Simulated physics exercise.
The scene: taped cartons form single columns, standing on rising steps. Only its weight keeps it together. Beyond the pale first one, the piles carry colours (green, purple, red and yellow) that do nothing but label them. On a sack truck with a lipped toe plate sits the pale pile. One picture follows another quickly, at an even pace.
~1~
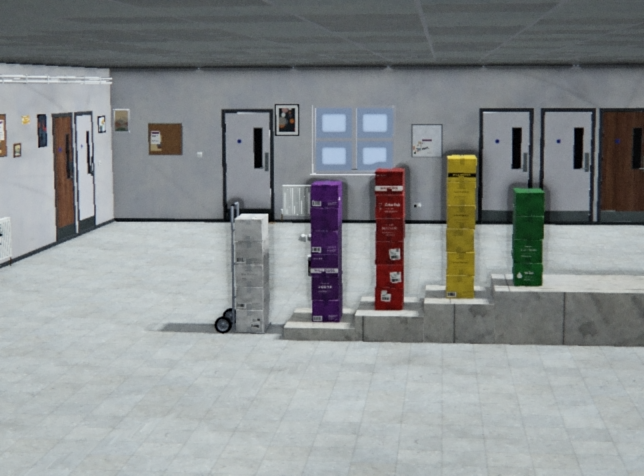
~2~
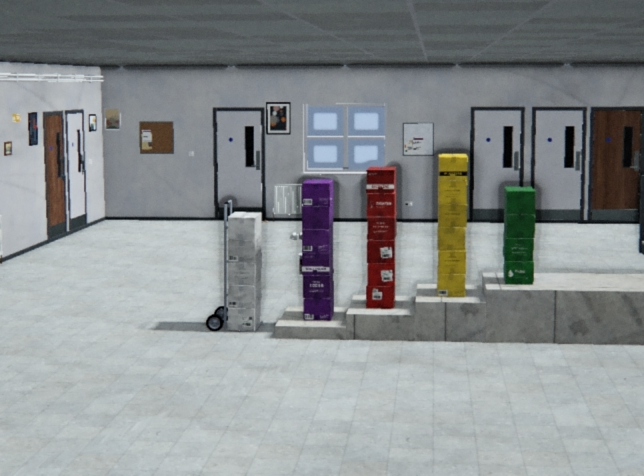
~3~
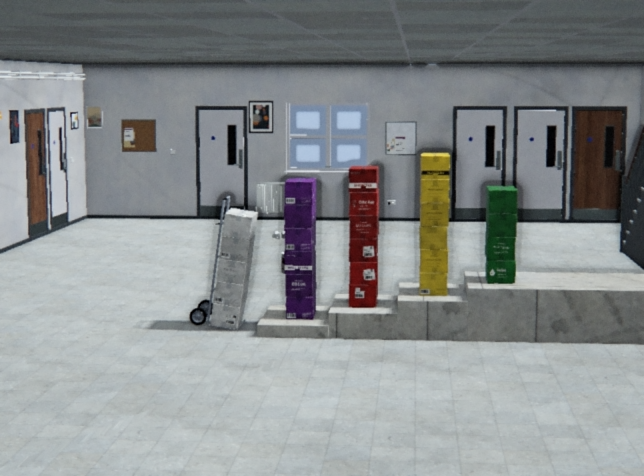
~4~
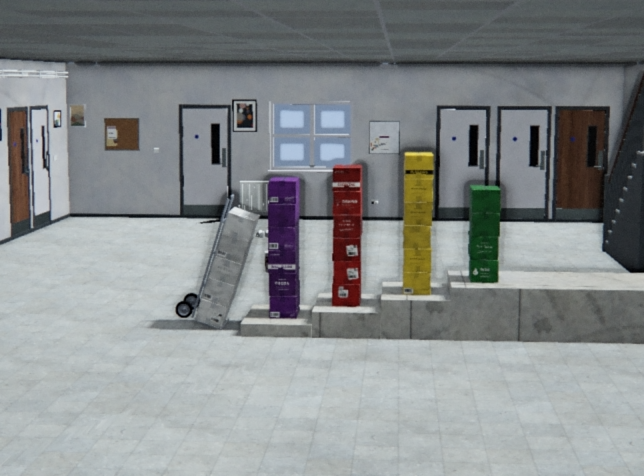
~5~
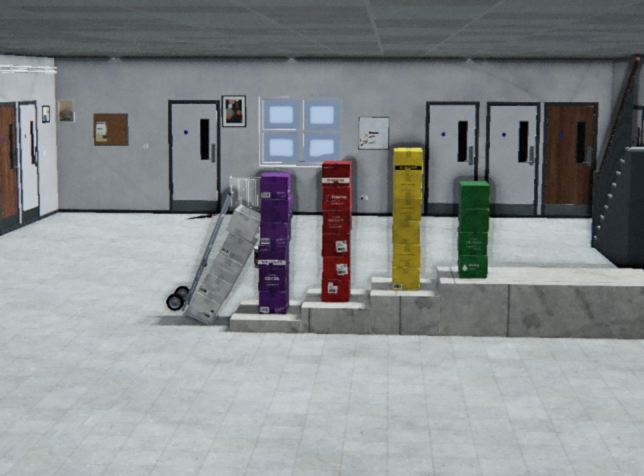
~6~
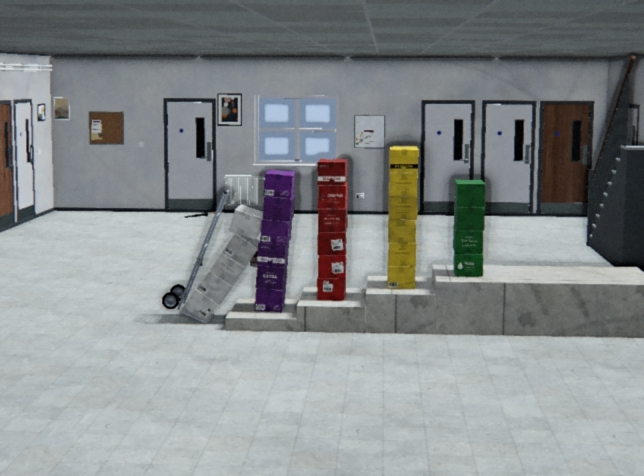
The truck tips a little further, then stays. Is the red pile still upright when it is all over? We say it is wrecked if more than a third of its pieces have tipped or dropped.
No.
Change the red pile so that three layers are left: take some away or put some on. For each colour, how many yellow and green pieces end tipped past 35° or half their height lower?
Tally - yellow 0, green 0.
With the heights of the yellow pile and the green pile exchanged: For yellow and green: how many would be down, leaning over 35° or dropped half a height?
By colour: Yellow 2, green 6.
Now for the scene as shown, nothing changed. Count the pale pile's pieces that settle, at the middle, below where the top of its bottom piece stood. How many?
The number is 1.
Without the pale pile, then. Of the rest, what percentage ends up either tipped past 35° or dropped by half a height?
Something close to 75 out of every hundred.
Soon, 5 of the pale pile down; none of the 6 red cartons down (0 of 22 in all colours); top red carton tipped clearly; top purple carton tipped clearly, half its height lower.
A while on, 5 of the pale pile down; 4 of the 6 red cartons down (13 of 22 in all colours); top red carton tipped steeply, some two heights lower; top purple carton tipped well over, some two heights lower.
Finally, 5 of the pale pile down; 4 of the 6 red cartons down (17 of 22 in all colours); top red carton tipped steeply, some two heights lower; top yellow carton on its side. Seen by the last camera, middles, top red carton near (407, 212).
